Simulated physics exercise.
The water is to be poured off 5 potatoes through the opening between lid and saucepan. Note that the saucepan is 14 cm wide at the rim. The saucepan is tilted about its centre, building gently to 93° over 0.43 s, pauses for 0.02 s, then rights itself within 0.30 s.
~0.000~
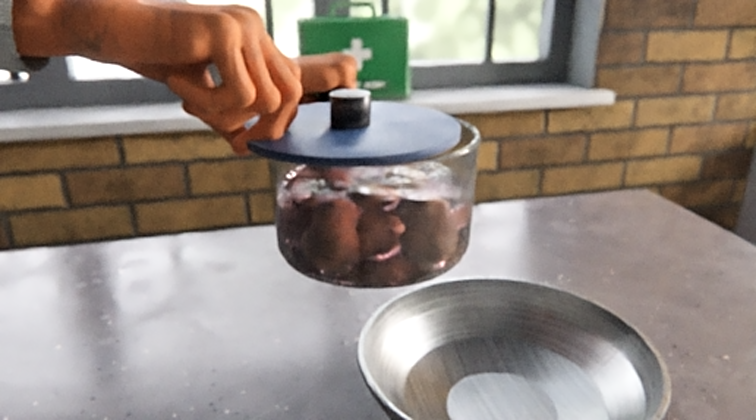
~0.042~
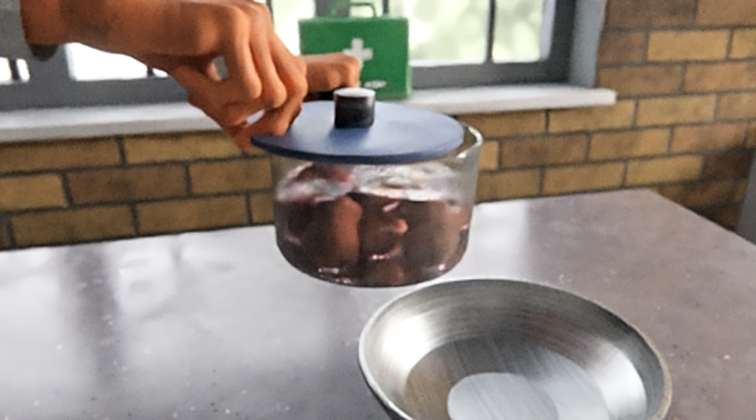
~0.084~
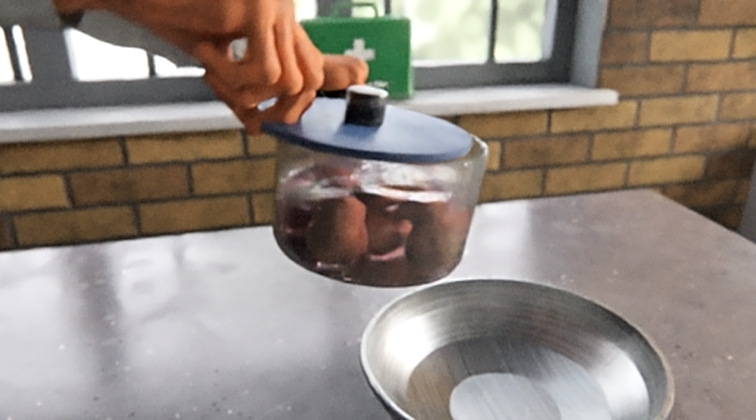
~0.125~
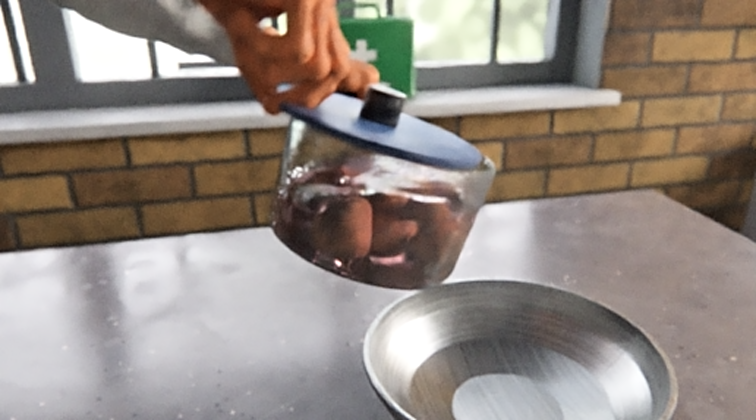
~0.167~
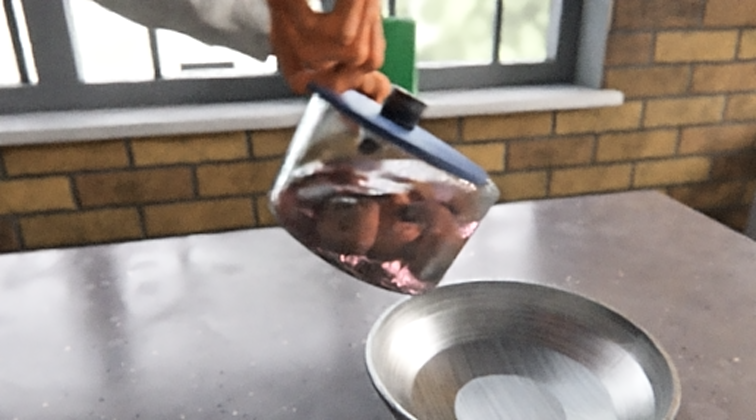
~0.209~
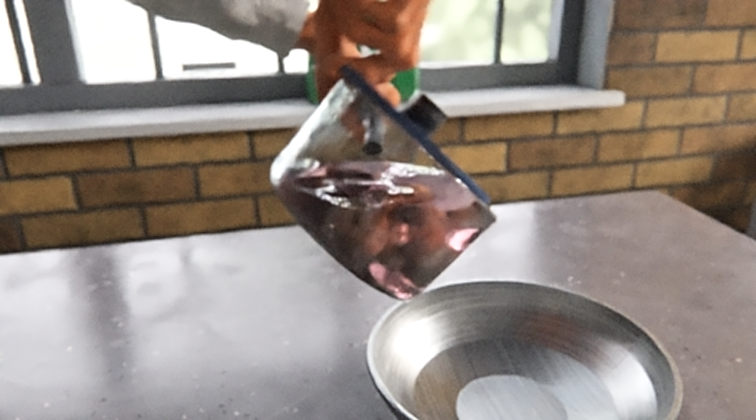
On a grey countertop by a window, a hand tilting a lidded glass saucepan of potatoes in water rightward above a metal bowl.
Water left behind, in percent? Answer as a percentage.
Left behind: Roughly 52 percent.
After 0.34 s the tilt is 84° and 81 per cent of the water is still in the saucepan.
After 0.44 s the tilt is 93° and 65 per cent of the water is still in the saucepan.
After 0.55 s the tilt is 71° and 55 per cent of the water is still in the saucepan.
After 0.66 s the tilt is 19° and 52 per cent of the water is still in the saucepan.
In the end 52 per cent of the water is still in the saucepan.
